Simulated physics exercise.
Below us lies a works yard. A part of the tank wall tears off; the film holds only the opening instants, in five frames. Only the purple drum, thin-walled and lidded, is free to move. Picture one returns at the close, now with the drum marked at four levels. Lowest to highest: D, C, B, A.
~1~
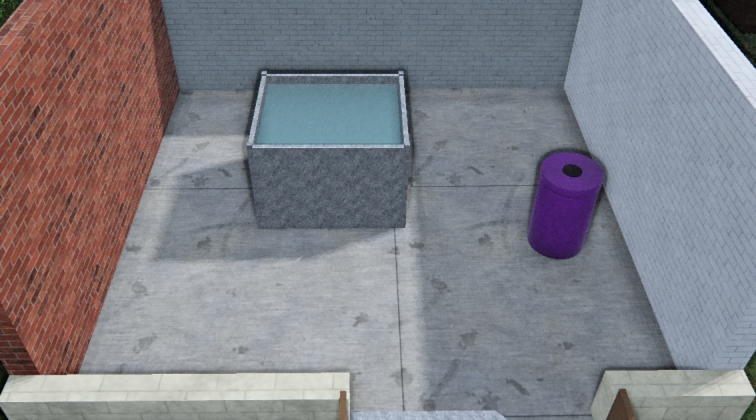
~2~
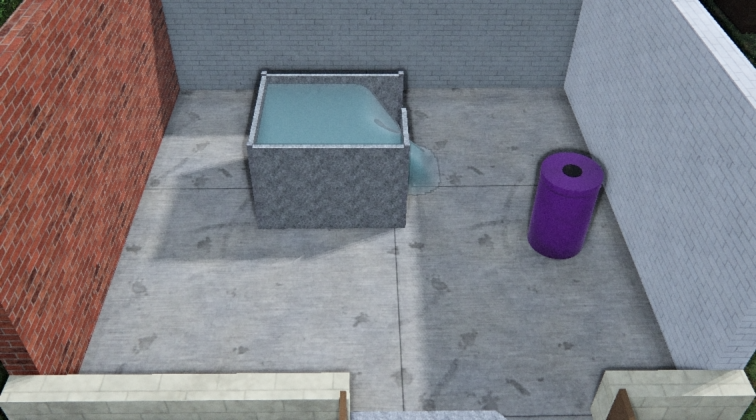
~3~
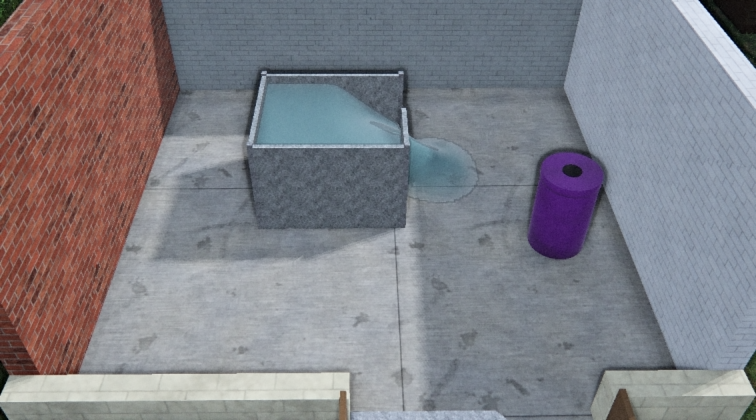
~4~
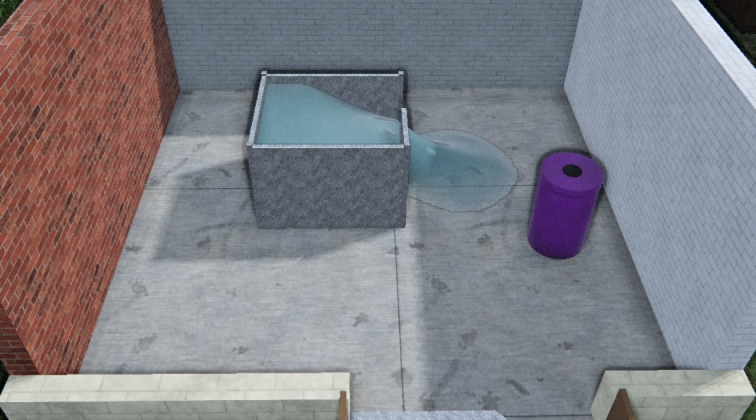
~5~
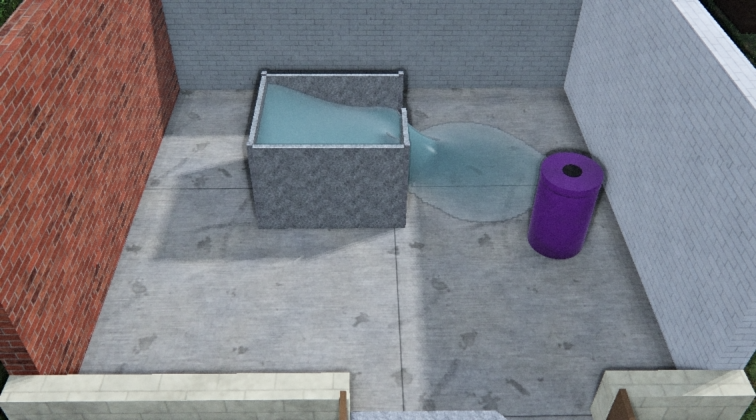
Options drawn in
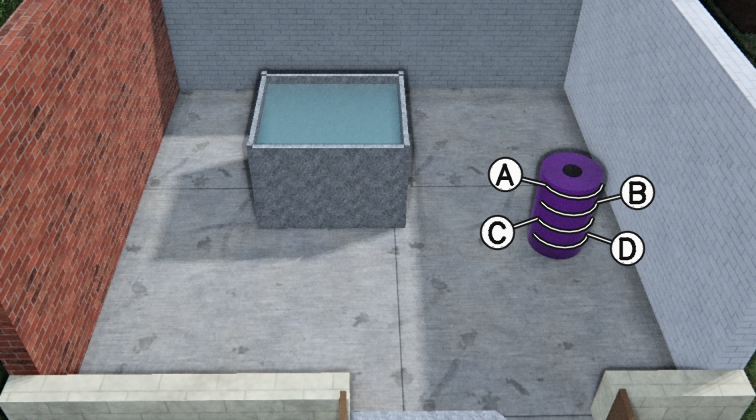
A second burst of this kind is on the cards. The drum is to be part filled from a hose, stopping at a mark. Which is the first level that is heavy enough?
C.
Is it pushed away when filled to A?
No, that is safe.
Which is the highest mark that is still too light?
That would be D.
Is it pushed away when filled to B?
No.
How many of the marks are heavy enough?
Three of the four.
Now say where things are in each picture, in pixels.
Lid of the purple drum at (573, 171); tank full, its middle at (331, 114); open gate at (477, 375).
Water covers 1 % of the ground and is seen nearest the drum at (428, 181).
Water covers 4 % of the ground and is seen nearest the drum at (457, 194).
Water covers 7 % of the ground and is seen nearest the drum at (497, 193).
Lid of the purple drum at (573, 171); water covers 10 % of the ground and is seen nearest the drum at (507, 213).
On the marked copy, A at (578, 198); B at (573, 215); C at (569, 231); D at (565, 247); from the bottom up D, C, B, A.
For mark A, it does not move.
For mark B, it does not move.
For mark C, it does not move.
For mark D, it is pushed about its own width away.
